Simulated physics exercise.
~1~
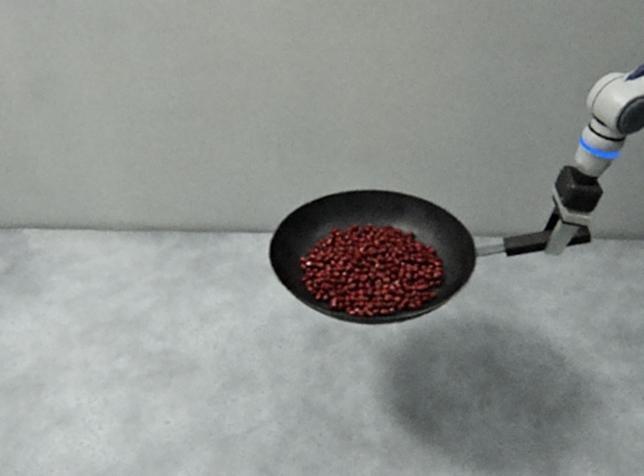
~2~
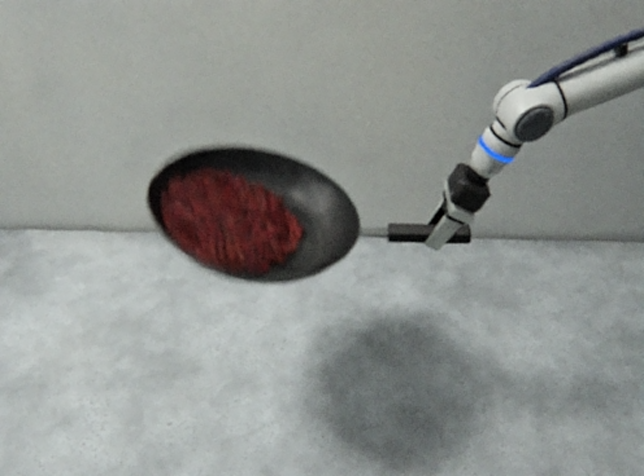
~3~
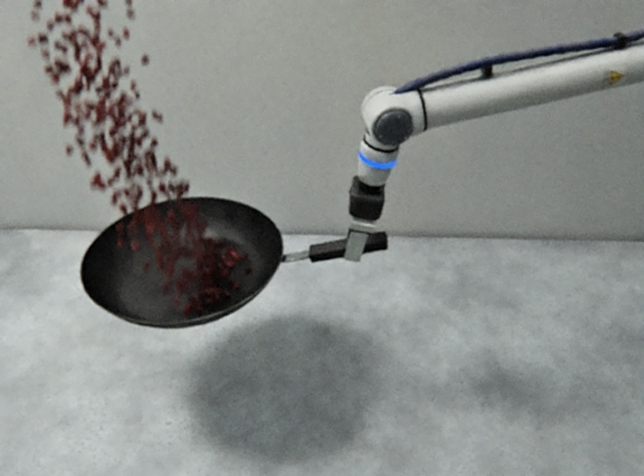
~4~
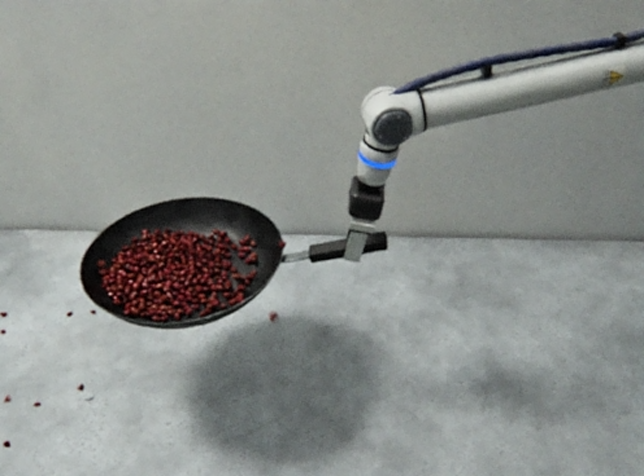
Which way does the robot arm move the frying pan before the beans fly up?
The arm moves the frying pan to the left.
